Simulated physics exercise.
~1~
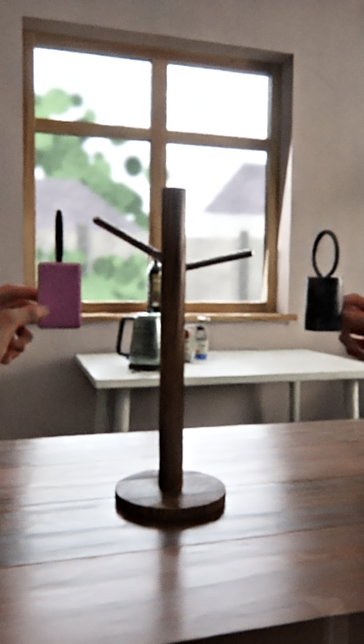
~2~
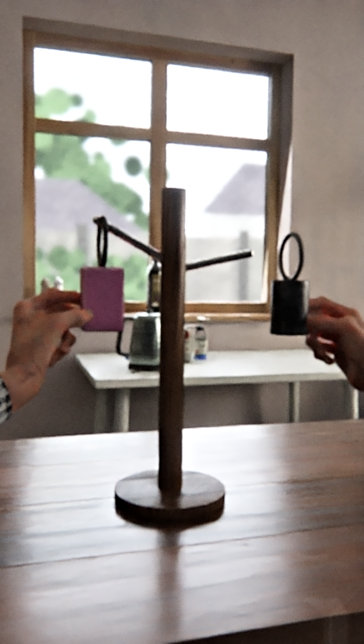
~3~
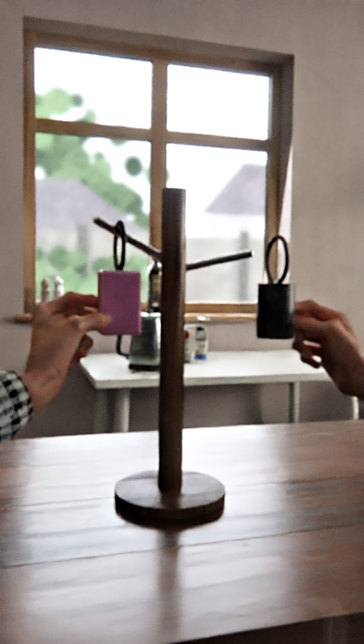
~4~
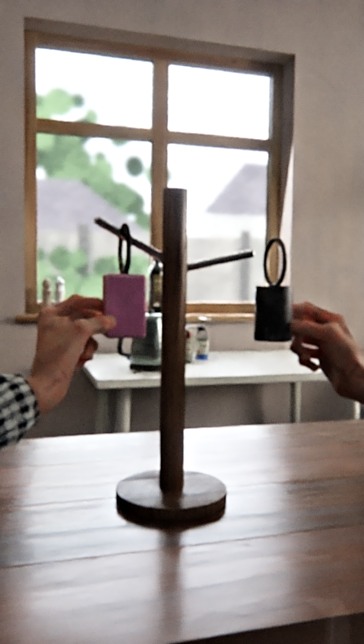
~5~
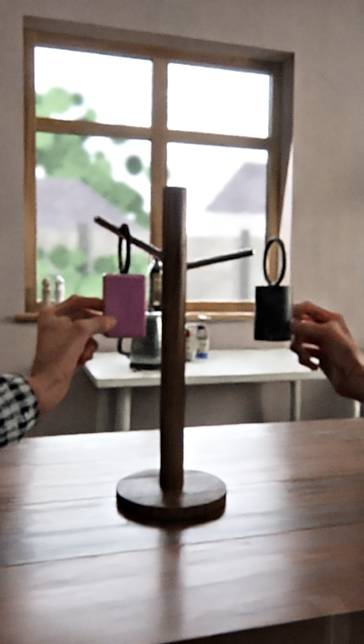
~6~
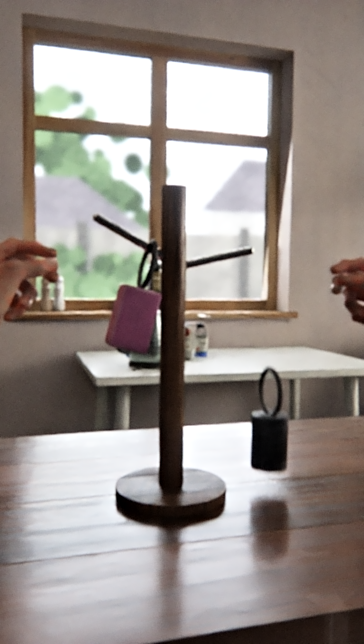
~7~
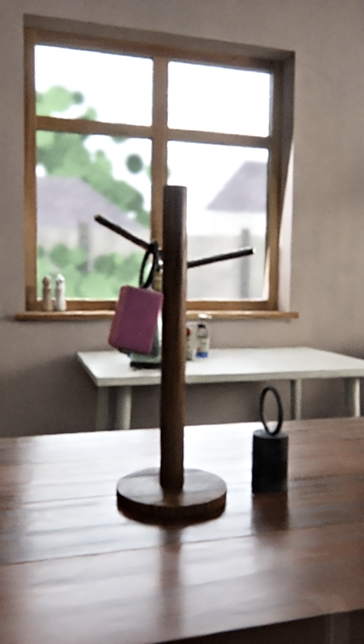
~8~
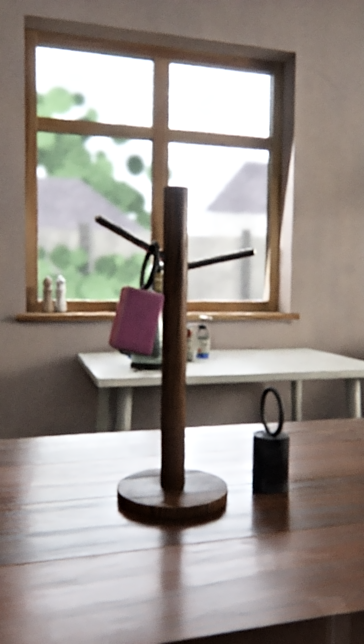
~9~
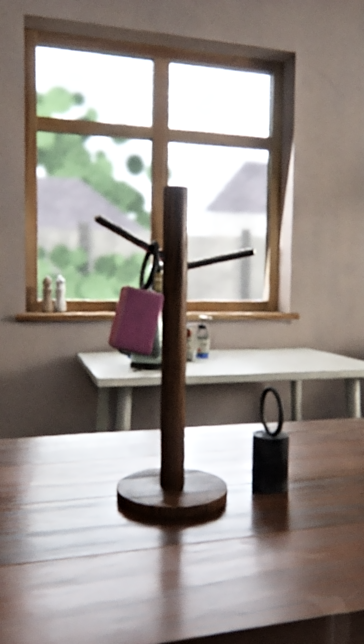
At a wooden table, hands release a pink pouch that hangs and a black lantern that drops.
